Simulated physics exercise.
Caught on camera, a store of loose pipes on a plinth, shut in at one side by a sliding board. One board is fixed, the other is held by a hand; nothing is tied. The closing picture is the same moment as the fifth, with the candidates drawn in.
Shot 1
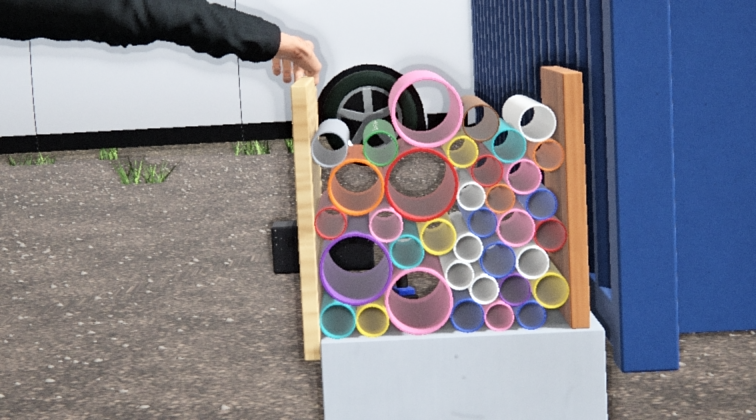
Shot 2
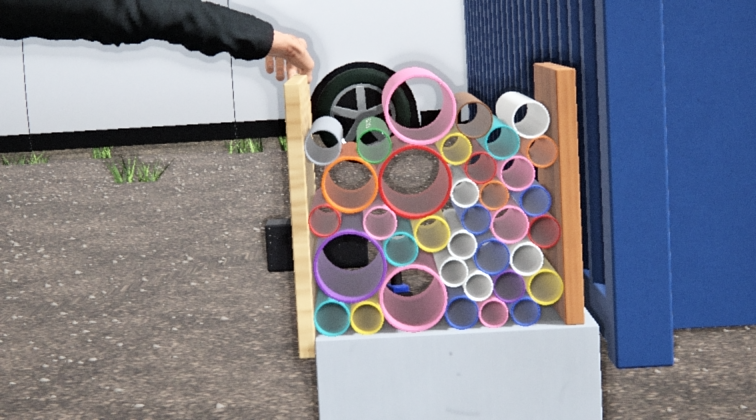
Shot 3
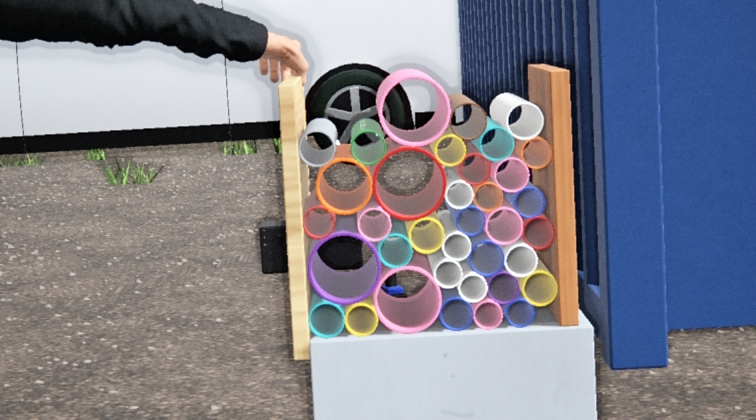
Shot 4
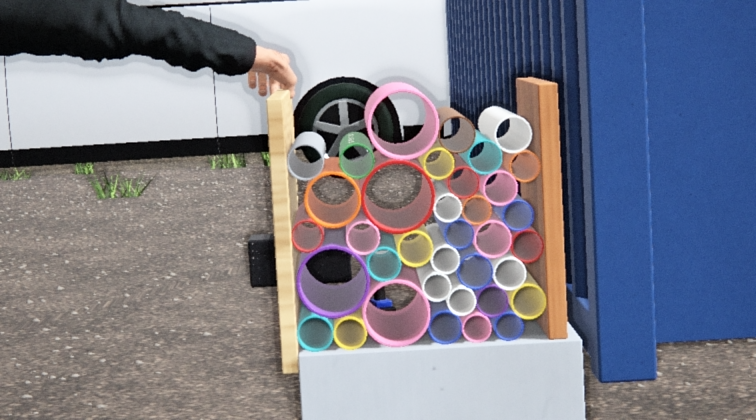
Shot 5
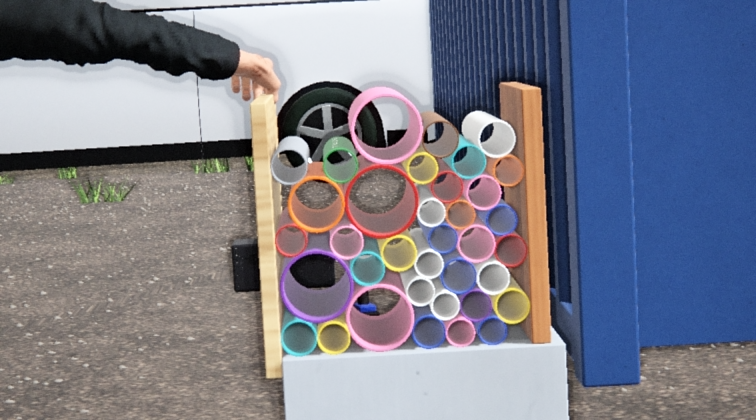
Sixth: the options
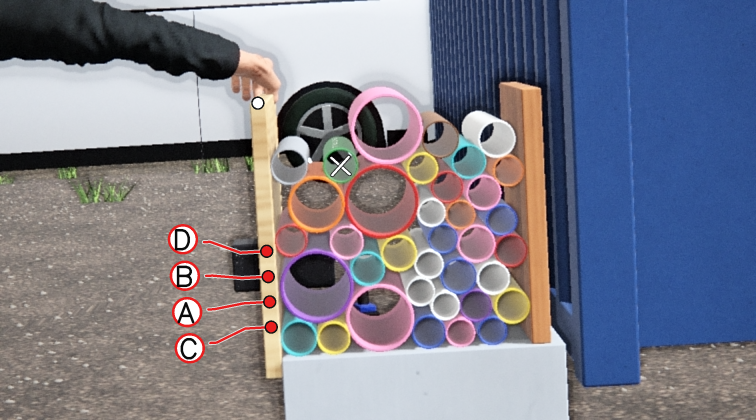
A stack of colourful open pipes in pink, red, orange, purple, yellow, turquoise, blue and white sits on a pale plinth, seen nearly straight on, outdoors over rough ground. A black-sleeved arm reaches from the upper left, its hand on top of the light wooden board, with a darker board, blue wall and wheel nearby. The view drifts slightly, shifting everything gently left, while the pipes stay packed.
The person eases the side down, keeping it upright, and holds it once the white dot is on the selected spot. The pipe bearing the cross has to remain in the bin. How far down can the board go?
D is the limit.
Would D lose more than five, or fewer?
Fewer than five.
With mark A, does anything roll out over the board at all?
Yes, at A.
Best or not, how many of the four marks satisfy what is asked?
One of the four.
On the copy, A at (270, 302); B at (269, 277); C at (272, 327); D at (267, 251); the cross at (340, 166); the white dot at (258, 103).
On D. First, top of the board (270, 167).
Then, top of the board (274, 240).
Finally, top of the board (275, 250), one out over the board, the crossed one still inside.
By contrast, A lets the crossed one out; B lets the crossed one out; C lets the crossed one out.
